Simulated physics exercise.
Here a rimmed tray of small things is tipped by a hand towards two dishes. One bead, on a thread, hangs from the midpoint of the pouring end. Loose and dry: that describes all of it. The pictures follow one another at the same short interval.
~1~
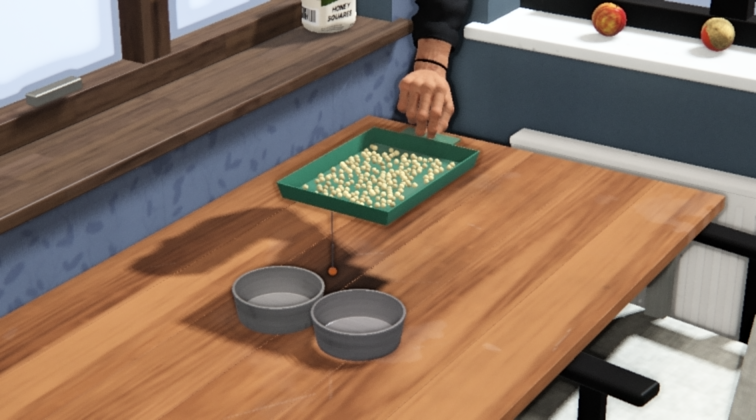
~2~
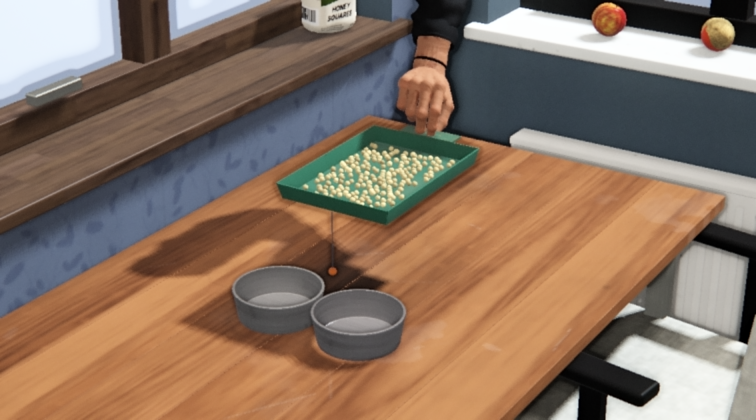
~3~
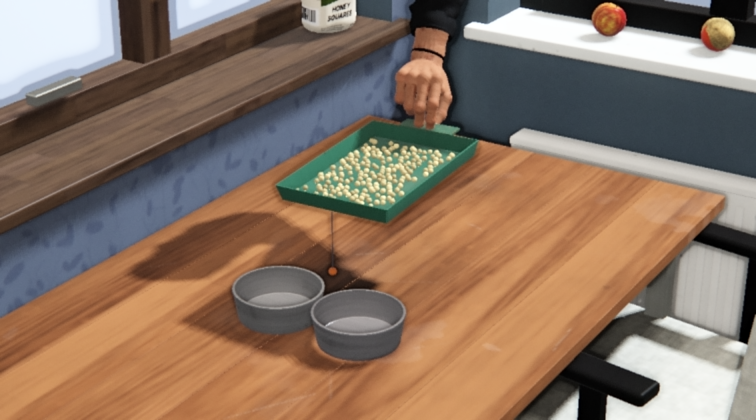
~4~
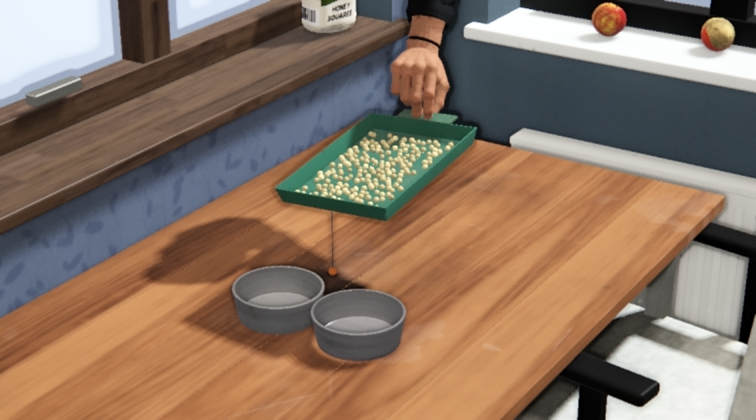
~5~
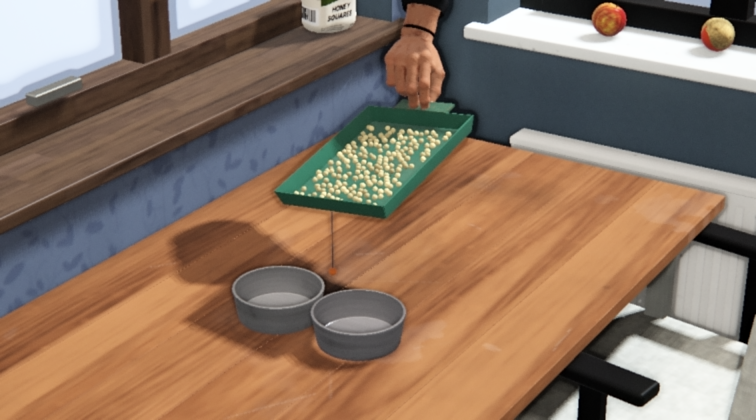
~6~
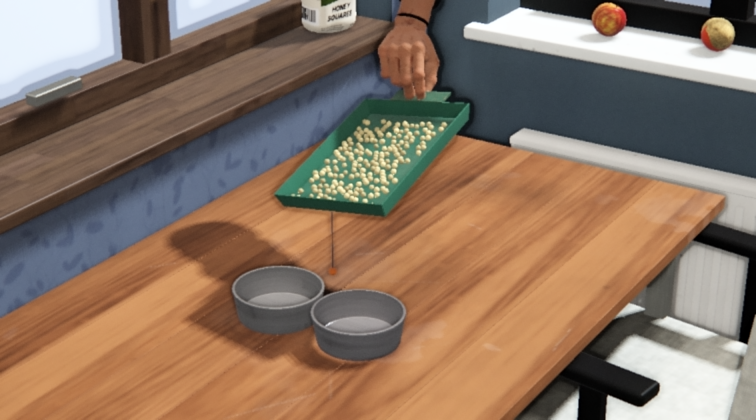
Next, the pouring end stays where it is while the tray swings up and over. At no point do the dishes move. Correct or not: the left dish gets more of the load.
Correct.
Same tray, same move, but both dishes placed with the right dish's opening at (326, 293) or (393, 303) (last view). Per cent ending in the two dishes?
Close to 80 in a hundred, then close to 70 in a hundred.
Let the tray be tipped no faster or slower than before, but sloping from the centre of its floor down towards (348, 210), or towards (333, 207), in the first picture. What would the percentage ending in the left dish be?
Case one near 30 %; case two near 70 %.
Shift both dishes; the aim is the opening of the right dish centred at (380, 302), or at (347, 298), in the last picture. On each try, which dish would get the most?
The dish to the left; the dish to the left.
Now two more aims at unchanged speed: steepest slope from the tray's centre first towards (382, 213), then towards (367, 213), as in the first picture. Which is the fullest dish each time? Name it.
First: The dish at right. Second: The dish at right.
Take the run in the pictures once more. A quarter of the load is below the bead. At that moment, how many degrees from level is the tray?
Somewhere near 100 degrees, I'd say.
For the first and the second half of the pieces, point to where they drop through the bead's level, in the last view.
Points: About (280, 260), then about (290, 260).
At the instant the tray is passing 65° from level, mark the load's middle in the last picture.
Its middle sits at about pixel (306, 192).
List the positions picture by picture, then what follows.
The first picture shows corners of the pouring end (282, 182) and (387, 209), level; middle of the load (382, 178), soya beans; left dish (252, 316); right dish (333, 342); bead on its thread (333, 271).
The second picture shows corners of the pouring end (282, 182) and (386, 209), level; middle of the load (382, 177).
The third picture shows corners of the pouring end (281, 184) and (385, 207), tipped barely, lowest at the left corner; middle of the load (382, 173).
The fourth picture shows corners of the pouring end (280, 187) and (384, 205), tipped a little, lowest at the left corner; middle of the load (381, 168).
The fifth picture shows corners of the pouring end (280, 189) and (382, 203), tipped a little, lowest at the left corner; middle of the load (379, 164).
The sixth picture shows corners of the pouring end (279, 192) and (380, 202), tipped clearly, lowest at the left corner; middle of the load (366, 162), roughly a third on the move; left dish (252, 316); right dish (333, 342).
Just after the last frame, tray tipped steeply; almost all on the tray; just a few in the left dish; just a few outside both; just a few in the air.
A moment on, tray tipped past a quarter turn; roughly a quarter on the tray; roughly half in the left dish; about a tenth outside both; roughly a quarter in the air.
Further on, tray tipped past a quarter turn; roughly two thirds in the left dish; roughly a quarter outside both.
When it is over, tray tipped past a quarter turn; not one in the right dish; roughly two thirds in the left dish; roughly a quarter outside both.
